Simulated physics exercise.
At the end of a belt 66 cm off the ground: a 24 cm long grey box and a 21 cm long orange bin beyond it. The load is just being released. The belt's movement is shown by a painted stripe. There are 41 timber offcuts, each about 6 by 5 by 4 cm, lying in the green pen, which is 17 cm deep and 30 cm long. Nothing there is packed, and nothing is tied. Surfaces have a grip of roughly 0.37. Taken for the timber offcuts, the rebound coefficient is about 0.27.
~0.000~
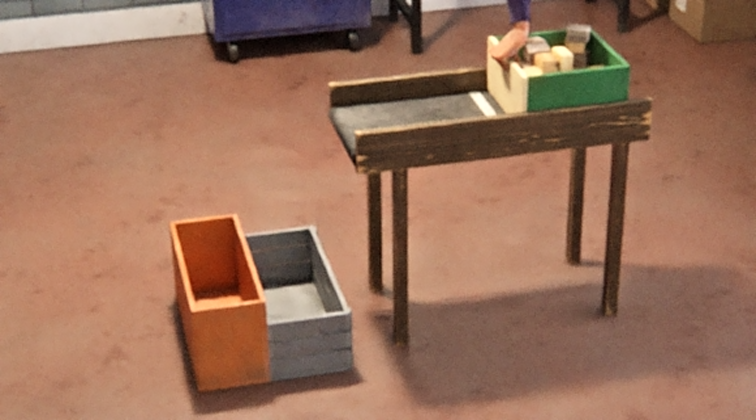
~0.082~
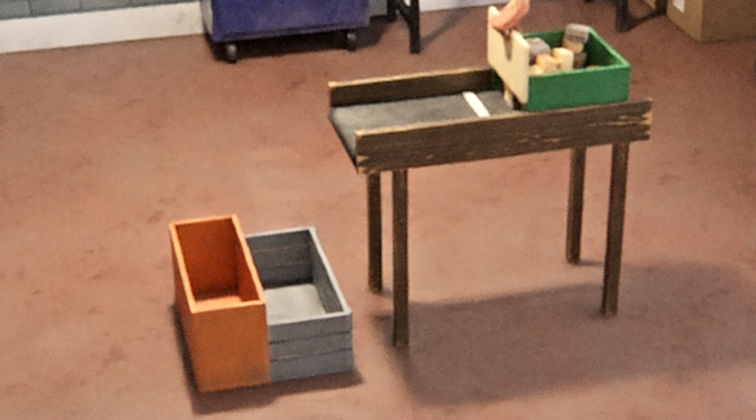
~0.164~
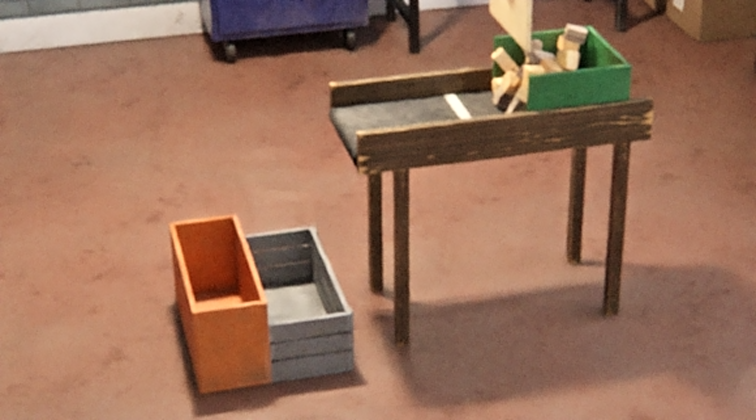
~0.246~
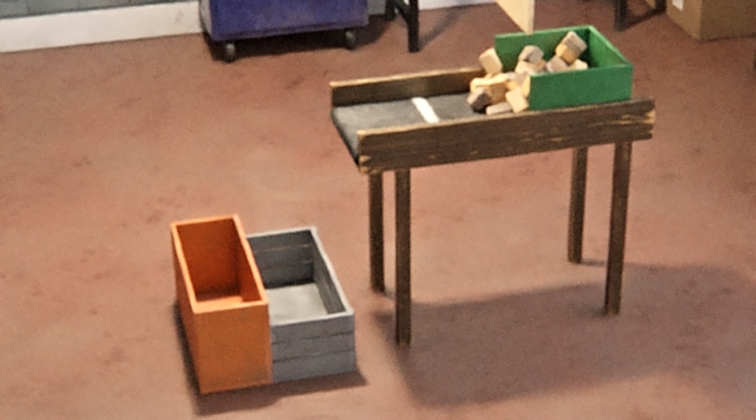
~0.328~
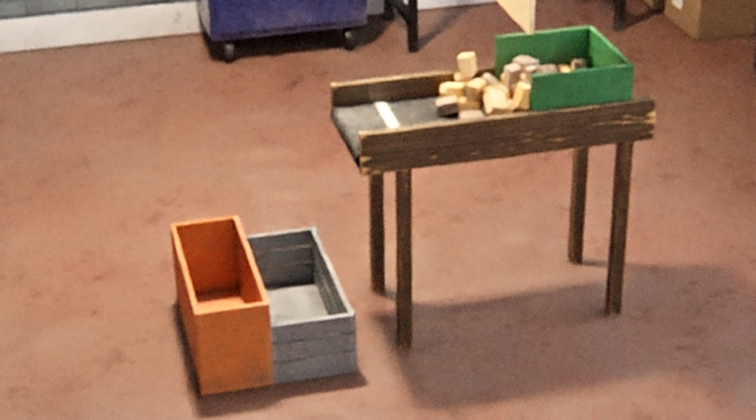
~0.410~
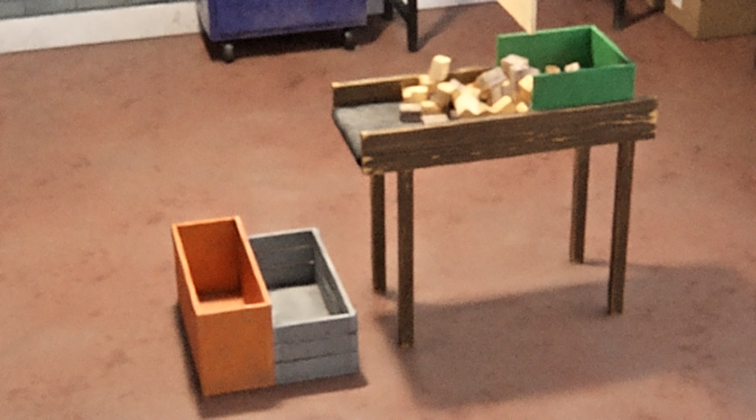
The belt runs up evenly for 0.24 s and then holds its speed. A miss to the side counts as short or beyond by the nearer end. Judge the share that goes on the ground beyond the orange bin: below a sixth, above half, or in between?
Looks like below one in six of them wind up on the ground beyond the orange bin.
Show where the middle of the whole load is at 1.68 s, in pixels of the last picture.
I'd place it about (222, 326) in the last view.
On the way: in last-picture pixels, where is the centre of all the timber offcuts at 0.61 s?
The centre sits near (410, 112).
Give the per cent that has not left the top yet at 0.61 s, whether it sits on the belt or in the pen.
Estimate: Close to 85 per cent.
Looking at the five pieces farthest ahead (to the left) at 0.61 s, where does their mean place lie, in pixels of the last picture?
(323, 124).
After 0.61 s, 3 still in the green pen, 32 on the belt and 6 in the air.
After 0.87 s, 4 in the orange bin, 9 on the belt and 28 in the air.
After 1.22 s, 35 in the orange bin, 1 on the ground beyond the orange bin and 5 in the air.
Outcome (at 1.68 s), 40 in the orange bin and 1 on the ground beyond the orange bin. Asked share, 1 of 41, 2 per cent.
